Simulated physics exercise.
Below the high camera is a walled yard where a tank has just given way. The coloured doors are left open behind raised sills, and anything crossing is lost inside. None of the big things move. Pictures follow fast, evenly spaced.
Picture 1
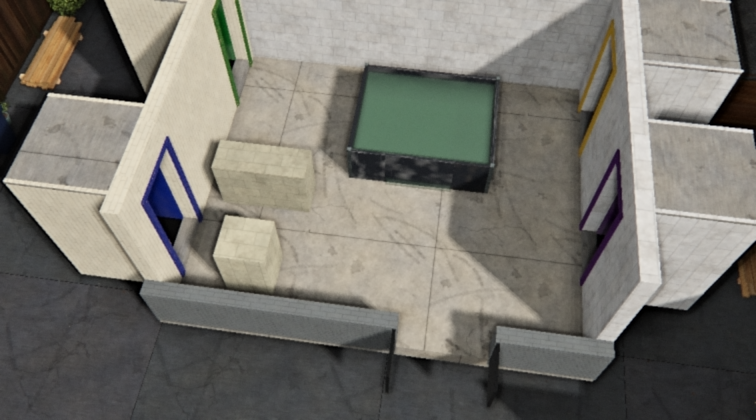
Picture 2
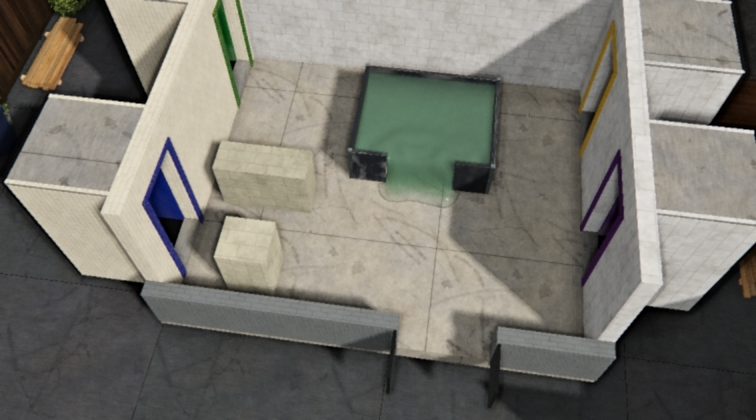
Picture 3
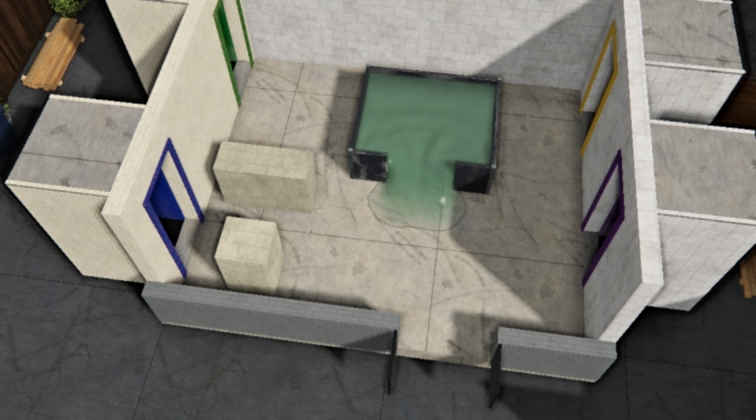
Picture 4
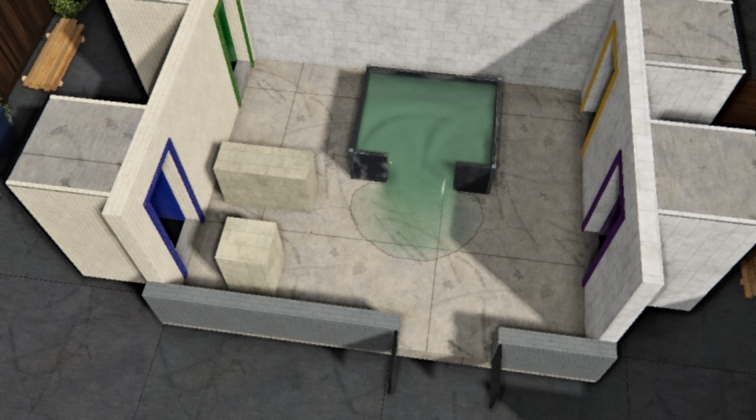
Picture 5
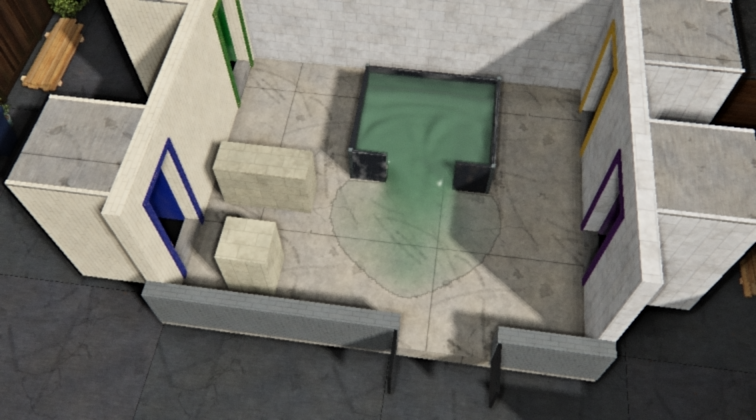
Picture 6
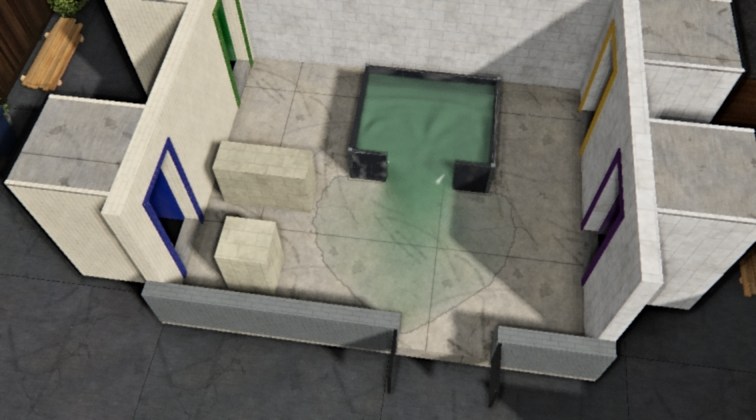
Green-tinted water pouring through a gap in the front of a dark-walled tank, spreading across the pale floor of a walled yard.
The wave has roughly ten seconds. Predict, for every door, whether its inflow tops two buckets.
Yellow door: Does not top two buckets; blue door: Does not top two buckets; purple door: Does not top two buckets; green door: Does not top two buckets.
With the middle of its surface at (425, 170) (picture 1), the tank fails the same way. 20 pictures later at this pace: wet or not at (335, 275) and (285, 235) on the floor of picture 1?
As listed: Wet, flooded.
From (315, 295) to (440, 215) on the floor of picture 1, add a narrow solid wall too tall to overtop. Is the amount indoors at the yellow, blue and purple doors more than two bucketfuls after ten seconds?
Here's what you'd see: Yellow doesn't get there, blue gets past it, and purple gets past it.
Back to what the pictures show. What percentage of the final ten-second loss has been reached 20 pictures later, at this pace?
Estimate: Some 45 %.
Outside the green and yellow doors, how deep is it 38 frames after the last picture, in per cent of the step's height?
Around 10 in a hundred for the first and 20 in a hundred for the second.
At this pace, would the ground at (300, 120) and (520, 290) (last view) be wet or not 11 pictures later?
The first is spared, the second inundated.
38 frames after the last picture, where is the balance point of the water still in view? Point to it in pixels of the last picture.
I'd point to (388, 204).
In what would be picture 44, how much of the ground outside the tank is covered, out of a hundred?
I'd put it at roughly 85 per cent.
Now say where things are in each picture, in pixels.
Still water in the water tank at (426, 116), in the first frame.
Water pours out at (420, 174) and has run to (452, 199), in the second frame.
The front is at (451, 223), out from the gap at (420, 177), in the third frame.
Water pours out at (420, 177) and has run to (429, 256), in the fourth frame.
The front is at (417, 291), out from the gap at (420, 176), in the fifth frame.
The front is at a hidden place, out from the gap at (420, 175), in the sixth frame.
A moment on, water covers 35 % of the floor; the yellow door not reached, the blue door not reached, the purple door not reached, the green door not reached.
Next, water covers 40 % of the floor; the yellow door not reached, the blue door not reached, the purple door not reached, the green door not reached.
Then, water covers 50 % of the floor; the yellow door not reached, the blue door wet at the sill, nothing in, the purple door wet at the sill, nothing in, the green door not reached.
Later, water covers 85 % of the floor; the yellow door wet at the sill, nothing in, the blue door wet at the sill, nothing in, the purple door under two buckets in, the green door wet at the sill, nothing in.
In the end, water covers 95 % of the floor; the yellow door wet at the sill, nothing in, the blue door wet at the sill, nothing in, the purple door under two buckets in, the green door wet at the sill, nothing in.
